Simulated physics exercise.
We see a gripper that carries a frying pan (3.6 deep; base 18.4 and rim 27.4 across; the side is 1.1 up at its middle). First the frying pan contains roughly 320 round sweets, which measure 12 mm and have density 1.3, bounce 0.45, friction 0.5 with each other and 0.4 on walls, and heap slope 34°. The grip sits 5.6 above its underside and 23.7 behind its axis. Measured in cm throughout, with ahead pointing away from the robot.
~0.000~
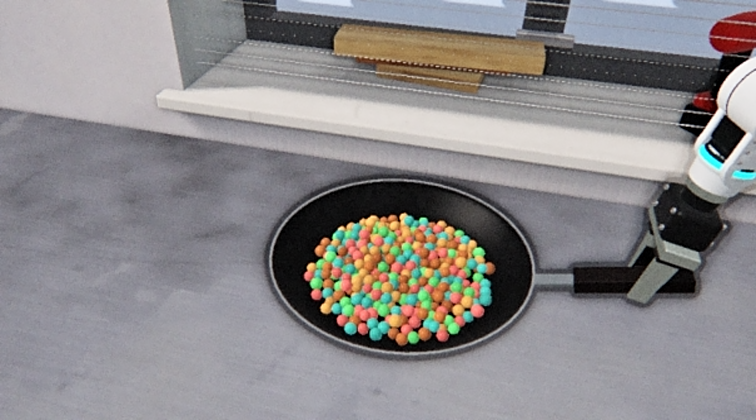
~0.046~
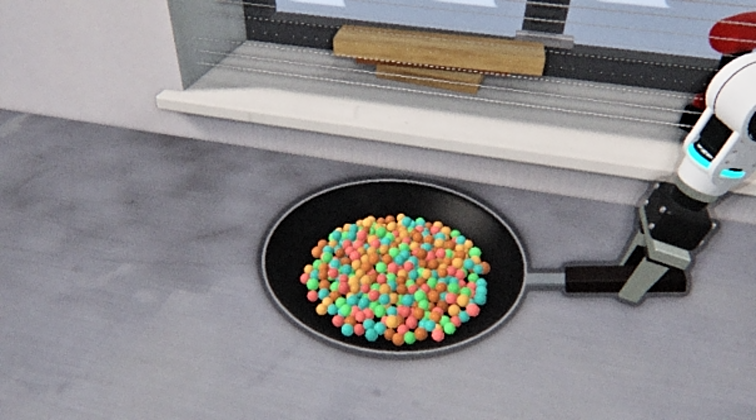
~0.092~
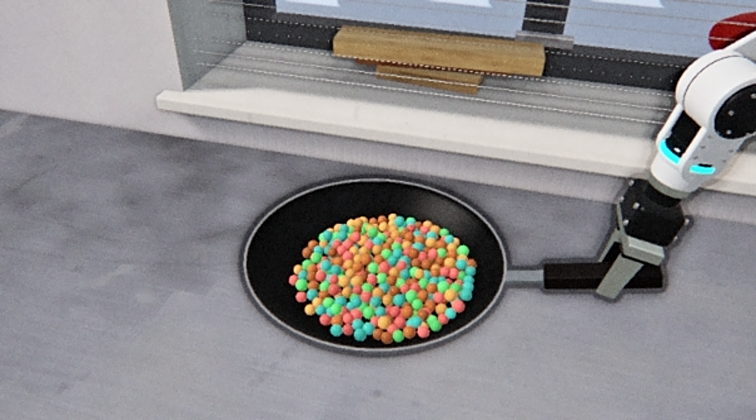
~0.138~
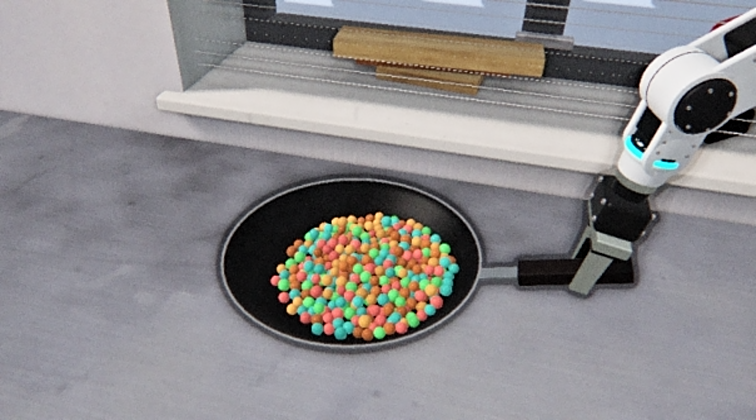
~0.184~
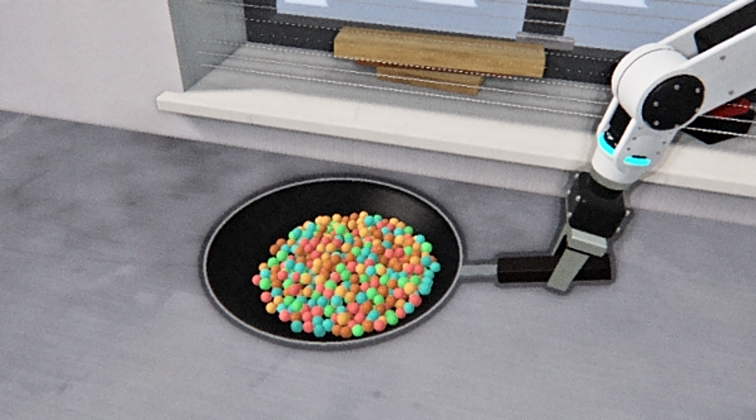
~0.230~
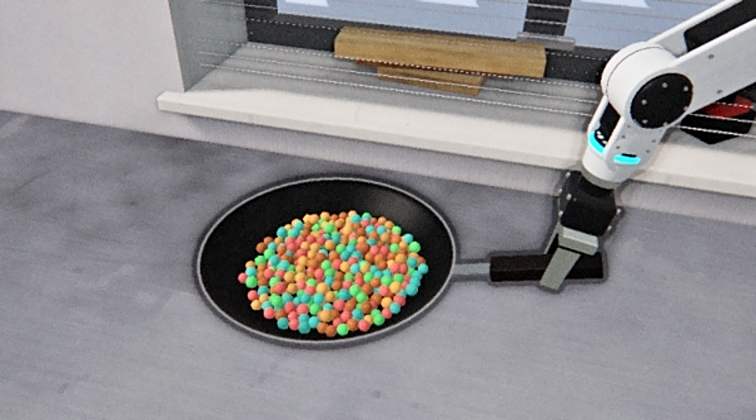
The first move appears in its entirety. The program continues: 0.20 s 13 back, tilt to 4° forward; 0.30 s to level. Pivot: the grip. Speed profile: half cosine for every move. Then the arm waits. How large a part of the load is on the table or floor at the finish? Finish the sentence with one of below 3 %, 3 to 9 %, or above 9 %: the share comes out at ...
The share comes out at 3 to 9 %.
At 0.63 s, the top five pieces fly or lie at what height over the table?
Roughly 14 cm above the table.
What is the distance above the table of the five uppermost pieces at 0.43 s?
They are near 15 cm up.
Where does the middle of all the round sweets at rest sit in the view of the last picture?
Around (414, 276).
After 0.43 s, tilted 4° forward, highest piece 15 above the table; 307 in the frying pan, 15 in flight or on a rim.
After 0.63 s, tilted 1° forward, highest piece 14 above the table; 307 in the frying pan, 13 on the table or floor, 2 in flight or on a rim.
After 0.93 s, level, highest piece 14 above the table; 307 in the frying pan, 15 on the table or floor.
After 1.98 s, level, highest piece 14 above the table; 307 in the frying pan, 15 on the table or floor.
At rest, 307 in the frying pan, 15 on the table or floor. That is 5 % on the table or floor.
